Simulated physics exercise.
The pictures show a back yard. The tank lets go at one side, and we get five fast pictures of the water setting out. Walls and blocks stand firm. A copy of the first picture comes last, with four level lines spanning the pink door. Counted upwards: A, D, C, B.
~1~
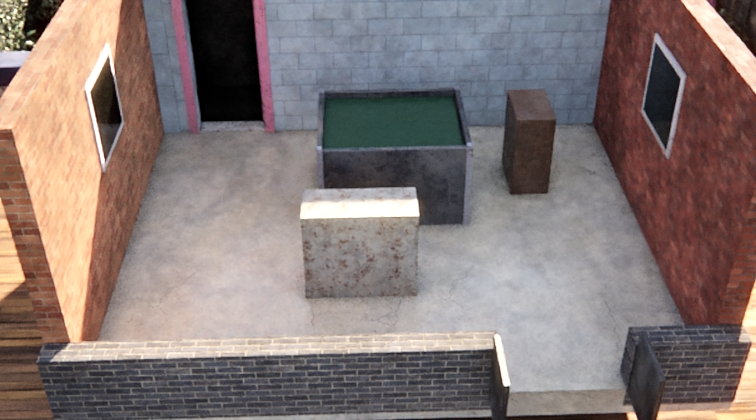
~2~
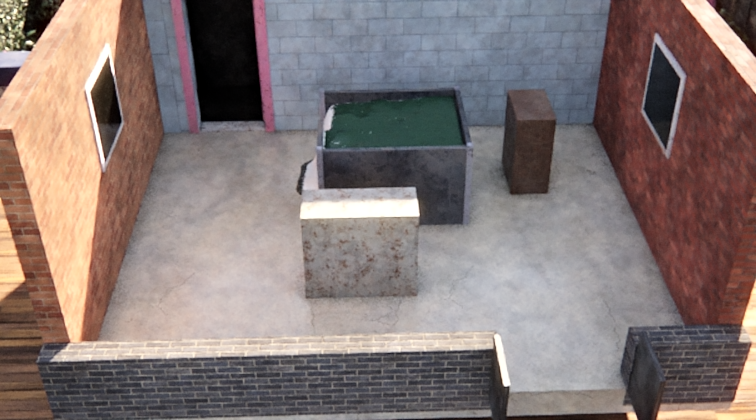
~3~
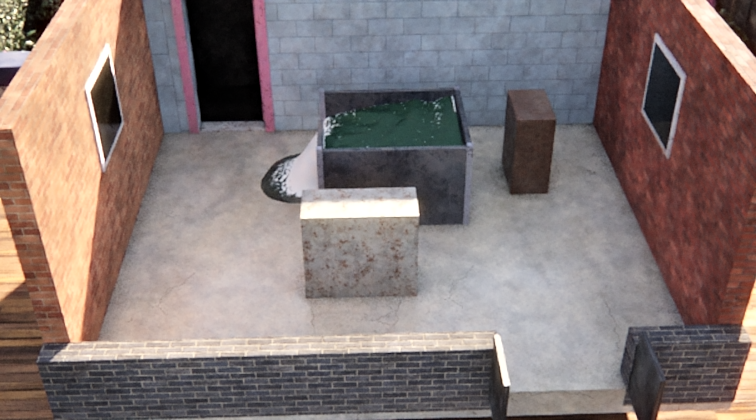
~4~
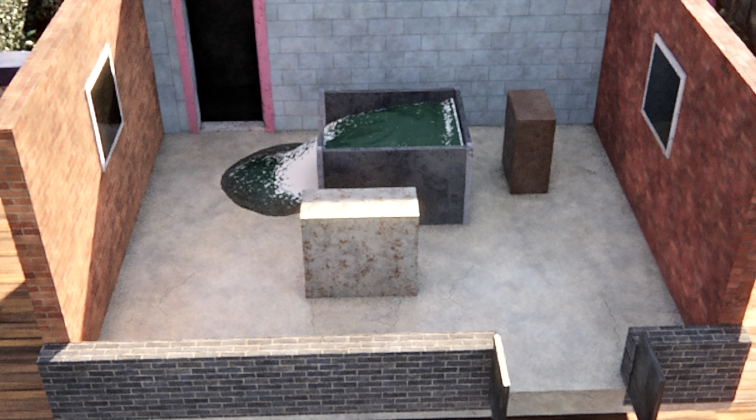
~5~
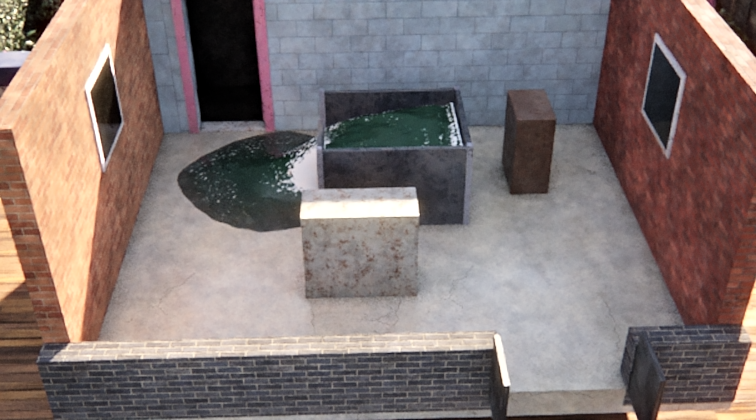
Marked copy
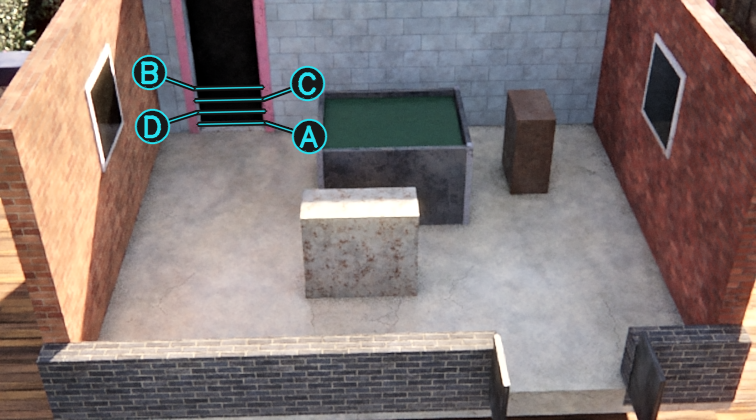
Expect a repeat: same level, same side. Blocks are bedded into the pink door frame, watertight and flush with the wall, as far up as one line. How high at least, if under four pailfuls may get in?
D will do.
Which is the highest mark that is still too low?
That is mark A.
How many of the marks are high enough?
Three.
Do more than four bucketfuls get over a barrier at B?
No.
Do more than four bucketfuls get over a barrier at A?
Yes, it does.
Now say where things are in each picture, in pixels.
In the first frame, water in the tank at rest, its middle at (392, 124); foot of the pink doorway at (233, 131); open gate at (563, 324).
In the second frame, water covers 1 % of the ground, its front hidden from here.
In the third frame, front seen at (277, 169), 3 % of the ground wet.
In the fourth frame, front seen at (228, 177), 6 % of the ground wet.
In the fifth frame, front seen at (186, 173), 12 % of the ground wet.
On the marked copy, A at (232, 123); B at (228, 88); C at (229, 100); D at (230, 111); from the bottom up A, D, C, B.
With A, some 20 bucketfuls get in.
With B, nothing gets over.
With C, nothing gets over.
With D, a bucket or two gets in.
